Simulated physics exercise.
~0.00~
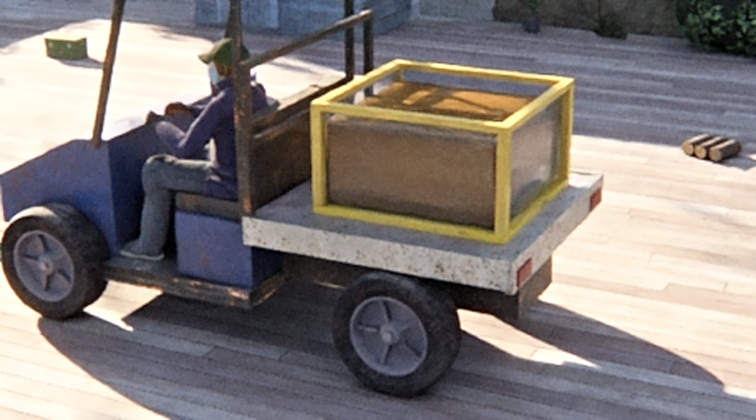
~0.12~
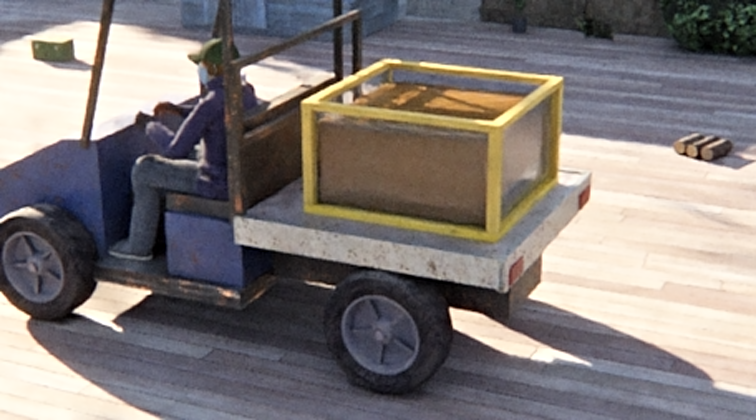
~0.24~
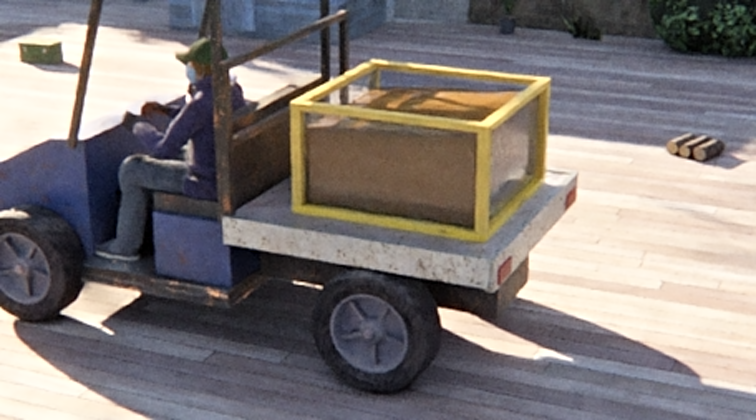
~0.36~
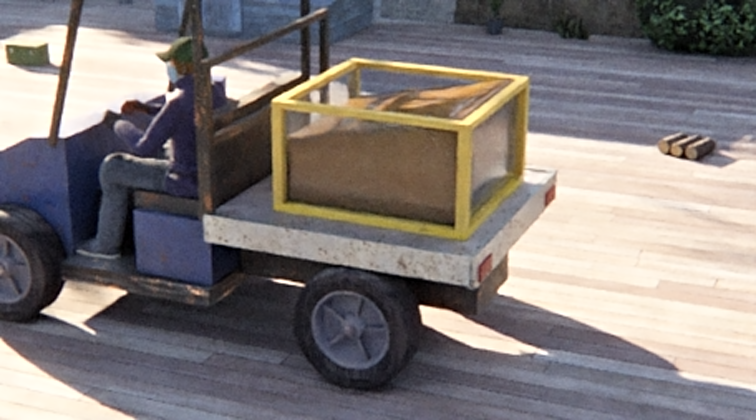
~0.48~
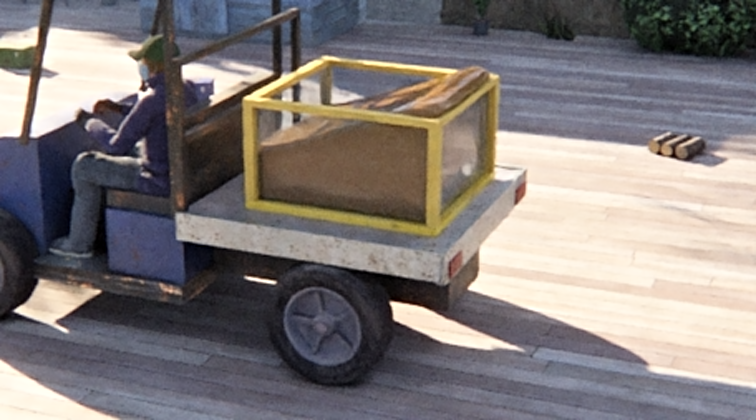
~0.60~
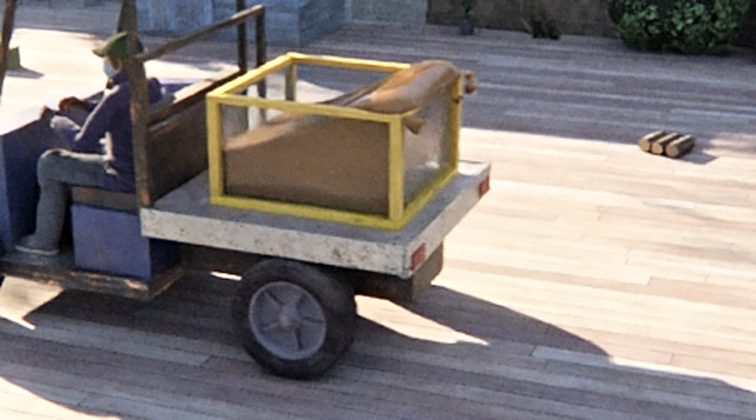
On a sunlit wooden deck, a driver in a green cap drove a blue buggy leftward, and the brown muddy water in its open yellow-rimmed tank sloped up steeply towards the back, rising over the rim.
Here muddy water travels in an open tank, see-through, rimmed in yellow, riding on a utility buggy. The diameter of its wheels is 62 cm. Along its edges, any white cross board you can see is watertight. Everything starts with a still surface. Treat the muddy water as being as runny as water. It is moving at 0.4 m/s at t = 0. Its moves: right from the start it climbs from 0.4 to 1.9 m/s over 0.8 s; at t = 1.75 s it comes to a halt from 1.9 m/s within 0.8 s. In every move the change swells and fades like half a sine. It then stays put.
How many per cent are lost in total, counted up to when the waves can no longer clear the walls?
In total about 24 out of 100 parts are lost.
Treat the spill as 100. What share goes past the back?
Around 20 in a hundred.
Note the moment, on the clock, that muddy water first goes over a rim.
At about 0.7 s.
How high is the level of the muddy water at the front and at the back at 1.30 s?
Roughly 58 cm in front and 30 cm behind.
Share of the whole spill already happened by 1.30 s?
By then it's around 20 per cent.
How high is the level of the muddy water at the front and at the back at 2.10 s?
Measured: Front = 44 cm, back = 38 cm.
By 1.30 s the surface is 57 cm up at the front and 29 cm at the back; 5 per cent is out, over the back.
By 2.10 s the surface is 45 cm up at the front and 38 cm at the back; 6 per cent is out, over the back, a little elsewhere.
By 3.10 s the surface is 20 cm up at the front and 65 cm at the back; 20 per cent is out, mostly over the front, some over the back.
By 5.53 s 24 per cent is out, mostly over the front, some over the back, 79 of 329 litres.
